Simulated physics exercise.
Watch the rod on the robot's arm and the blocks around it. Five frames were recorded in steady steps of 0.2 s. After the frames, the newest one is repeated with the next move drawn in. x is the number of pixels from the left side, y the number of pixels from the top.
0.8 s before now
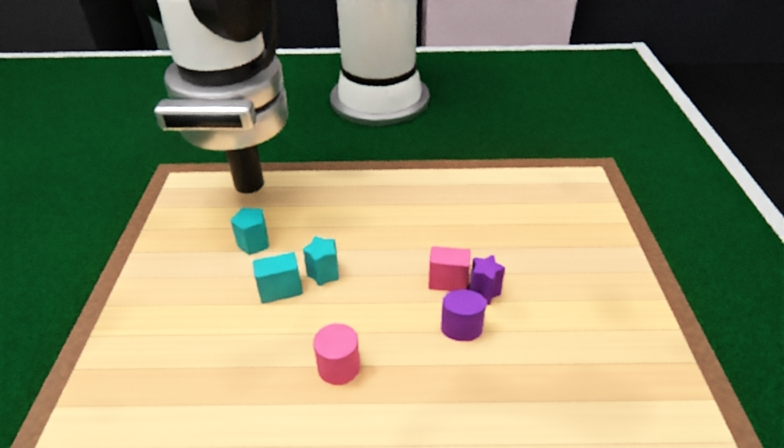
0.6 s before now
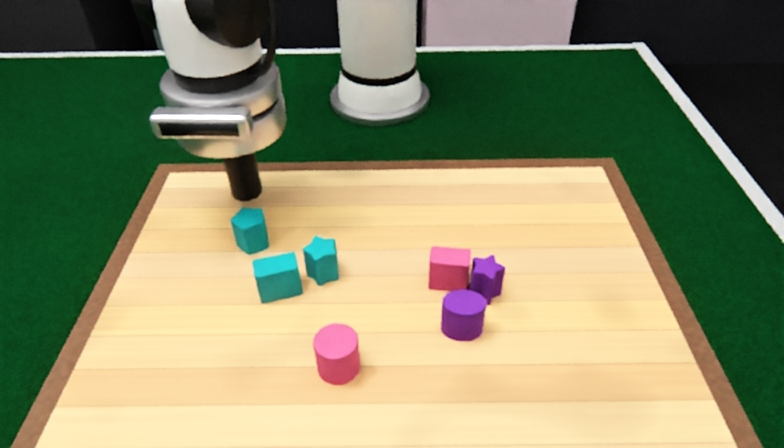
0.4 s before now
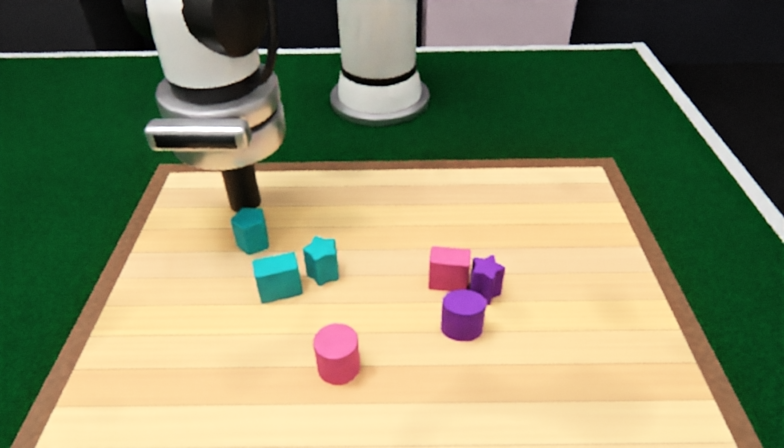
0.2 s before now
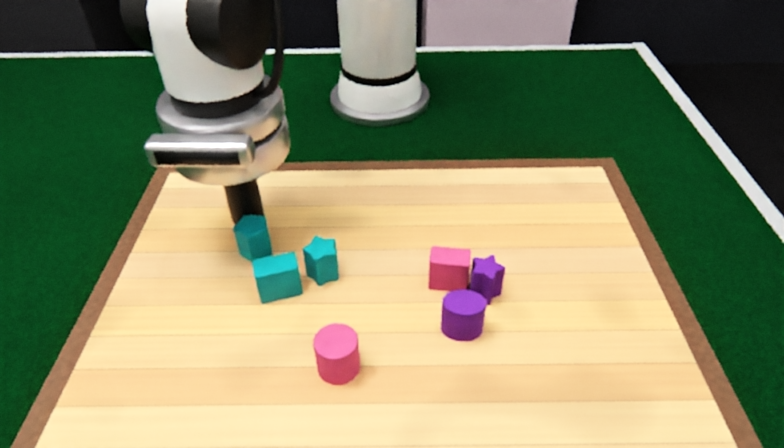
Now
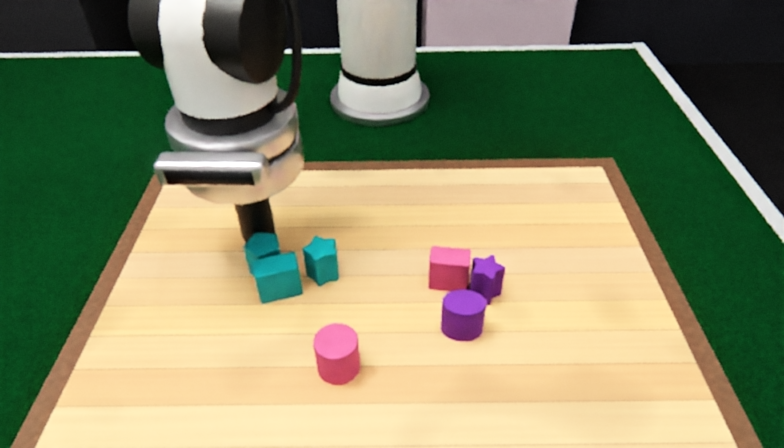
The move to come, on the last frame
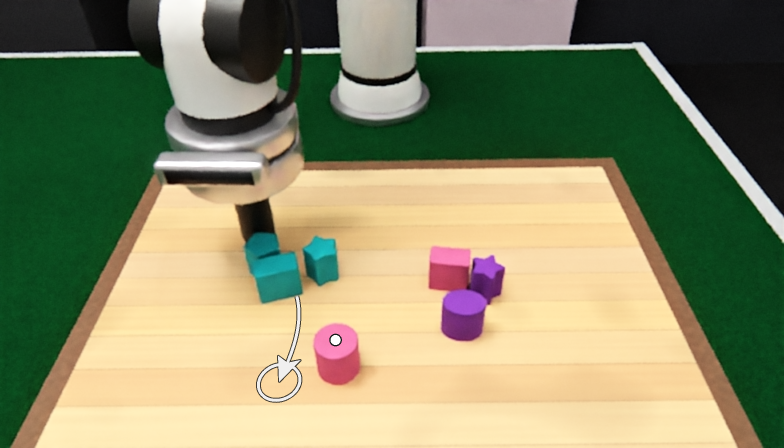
On a pale wooden board edged in brown and set on a green surface, a robot arm is seen from a fixed, raised view facing it. Three turquoise blocks sit at left, a pink cylinder at lower centre, and a pink block beside two purple ones at right. The arm's dark rod moves slightly toward the viewer, then pushes the rearmost turquoise block forward and slightly right, up against the oblong one.
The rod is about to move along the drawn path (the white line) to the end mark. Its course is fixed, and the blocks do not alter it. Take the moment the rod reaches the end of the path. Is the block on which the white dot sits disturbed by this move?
The block on which the white dot sits keeps its place.
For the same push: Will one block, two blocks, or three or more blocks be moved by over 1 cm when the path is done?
Answer: 2.
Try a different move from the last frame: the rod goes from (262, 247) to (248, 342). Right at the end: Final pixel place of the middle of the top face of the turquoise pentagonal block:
Its top middle will sit at (277, 322).
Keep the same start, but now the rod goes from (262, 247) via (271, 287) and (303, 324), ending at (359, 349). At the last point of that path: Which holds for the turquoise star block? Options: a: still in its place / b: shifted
Option a.
Path on the board, from (262, 247) over (290, 280) and (298, 326) to (279, 382); the dot is on the pink cylinder.
What follows on the original path. One third of the way, rod at (288, 267); turquoise pentagonal block at (282, 281), turned 25° clockwise; turquoise oblong block at (286, 303).
Two thirds of the way, rod at (295, 314); turquoise pentagonal block at (285, 333), turned 40° clockwise; turquoise oblong block at (281, 361), turned 25° clockwise.
At the end, rod at (276, 369); turquoise pentagonal block at (267, 395), turned 30° clockwise; turquoise oblong block at (267, 428), turned 15° clockwise; pink cylinder in place.
